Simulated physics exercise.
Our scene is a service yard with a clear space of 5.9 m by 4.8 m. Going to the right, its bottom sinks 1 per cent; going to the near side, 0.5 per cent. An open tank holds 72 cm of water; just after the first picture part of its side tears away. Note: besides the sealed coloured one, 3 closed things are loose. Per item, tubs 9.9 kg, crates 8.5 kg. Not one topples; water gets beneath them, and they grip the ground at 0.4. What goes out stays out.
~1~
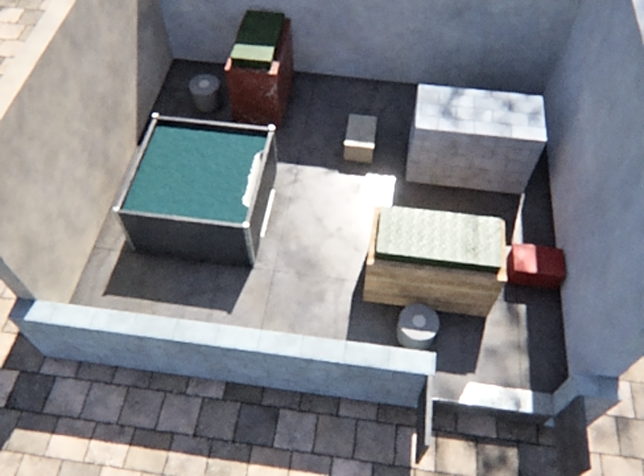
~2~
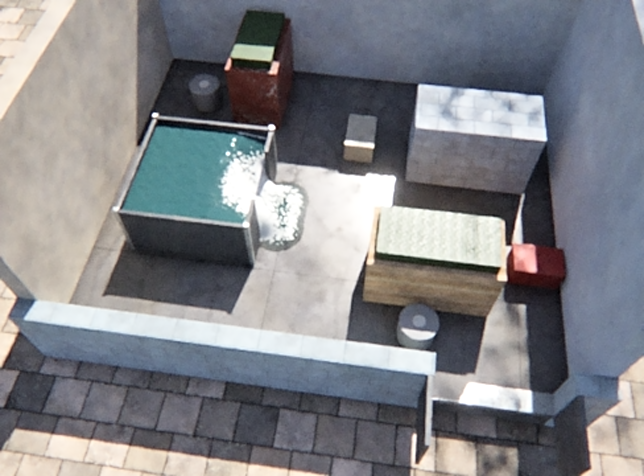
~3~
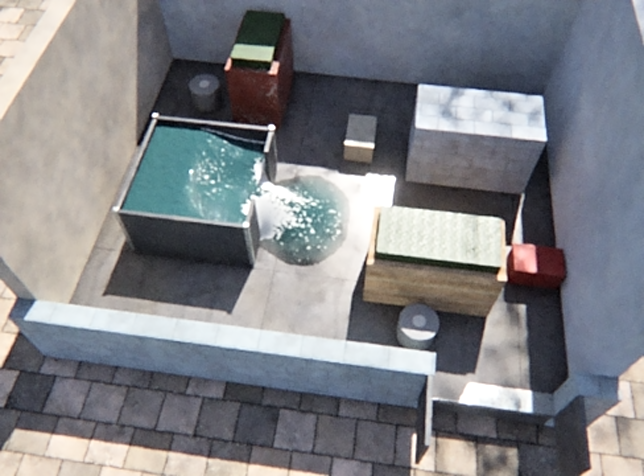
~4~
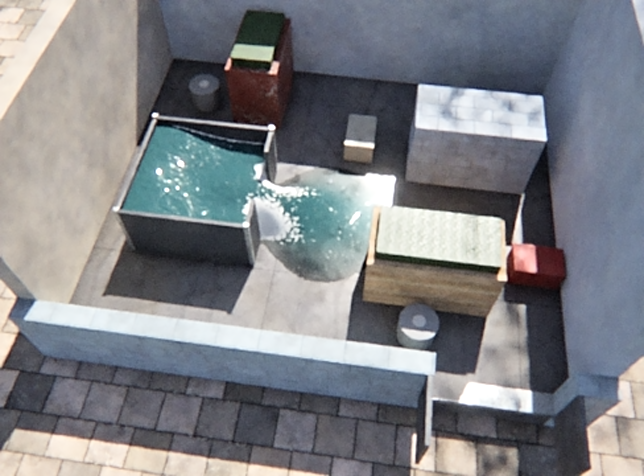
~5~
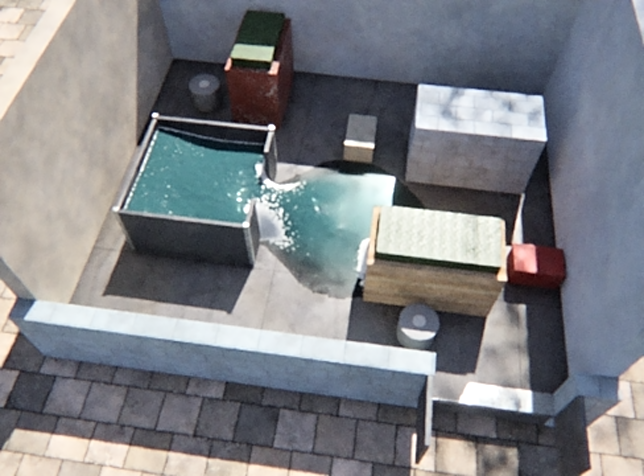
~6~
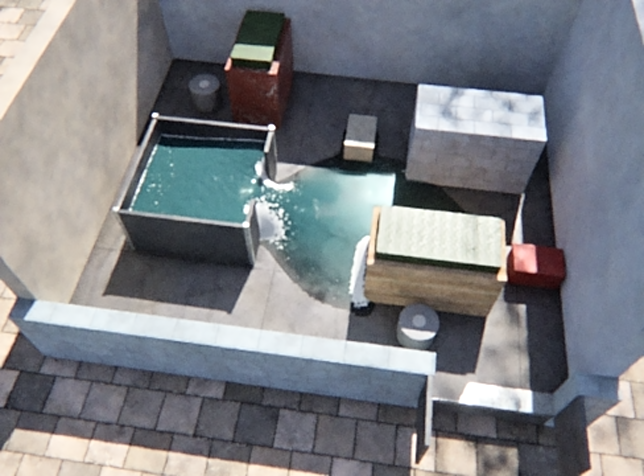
The clip opens on a walled yard with an open tank of teal water among boxes and crates. Water bursts through the tank's right side, foaming onto the paving, then spreads rightward in a widening pool that reaches the wooden crate, while the objects around it stay put.
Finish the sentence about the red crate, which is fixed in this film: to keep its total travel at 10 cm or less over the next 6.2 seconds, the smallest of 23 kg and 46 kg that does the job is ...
... neither one.
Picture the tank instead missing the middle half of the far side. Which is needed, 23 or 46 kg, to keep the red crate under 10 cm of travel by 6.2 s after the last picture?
Result: Heavier option only.
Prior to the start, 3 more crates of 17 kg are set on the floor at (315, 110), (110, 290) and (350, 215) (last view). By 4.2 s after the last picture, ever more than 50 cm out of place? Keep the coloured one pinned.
Taking them one by one: Below the mark; below the mark; above the mark.
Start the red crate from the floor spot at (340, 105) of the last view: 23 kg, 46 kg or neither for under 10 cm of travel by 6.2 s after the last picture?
Short version: The lighter already works.
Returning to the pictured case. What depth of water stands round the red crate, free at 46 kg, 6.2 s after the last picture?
Something like 9 centimetres.
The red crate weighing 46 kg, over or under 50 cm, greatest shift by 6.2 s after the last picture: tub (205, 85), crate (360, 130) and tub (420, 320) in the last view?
Below, above, below.
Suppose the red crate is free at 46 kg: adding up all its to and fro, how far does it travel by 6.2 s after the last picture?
It covers some 60 cm altogether.
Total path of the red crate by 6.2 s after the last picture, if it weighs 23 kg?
It covers about 200 cm altogether.
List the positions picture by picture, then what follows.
The first picture shows the red crate at (539, 259), on the bottom; 2.2 m2 under water; 0 of 4 have shifted.
The second picture shows the red crate at (539, 259), on the bottom; 2.7 m2 under water; 0 of 4 have shifted.
The third picture shows the red crate at (539, 259), on the bottom; 3.5 m2 under water; 0 of 4 have shifted.
The fourth picture shows the red crate at (539, 259) rests on the ground; 4.5 m2 under water; 0 of 4 have shifted.
The fifth picture shows the red crate at (539, 259) rests on the ground; water covers 5.5 m2; 0 of 4 have shifted.
The sixth picture shows the red crate at (539, 259), on the bottom; water covers 6.5 m2; 0 of 4 have shifted.
Then, 0.6 s after the last picture the red crate would be 0 cm from its start with 23 kg and 0 cm from its start with 46 kg; 4 cm of water round it then.
Then, 2.3 s after the last picture the red crate would be 82 cm from its start with 23 kg and 52 cm from its start with 46 kg; 10 cm of water round it then.
Then, 4.2 s after the last picture the red crate would be 124 cm from its start with 23 kg and 63 cm from its start with 46 kg; 13 cm of water round it then.
Then, 6.2 s after the last picture the red crate would be 162 cm from its start with 23 kg and 64 cm from its start with 46 kg; 9 cm of water round it then.
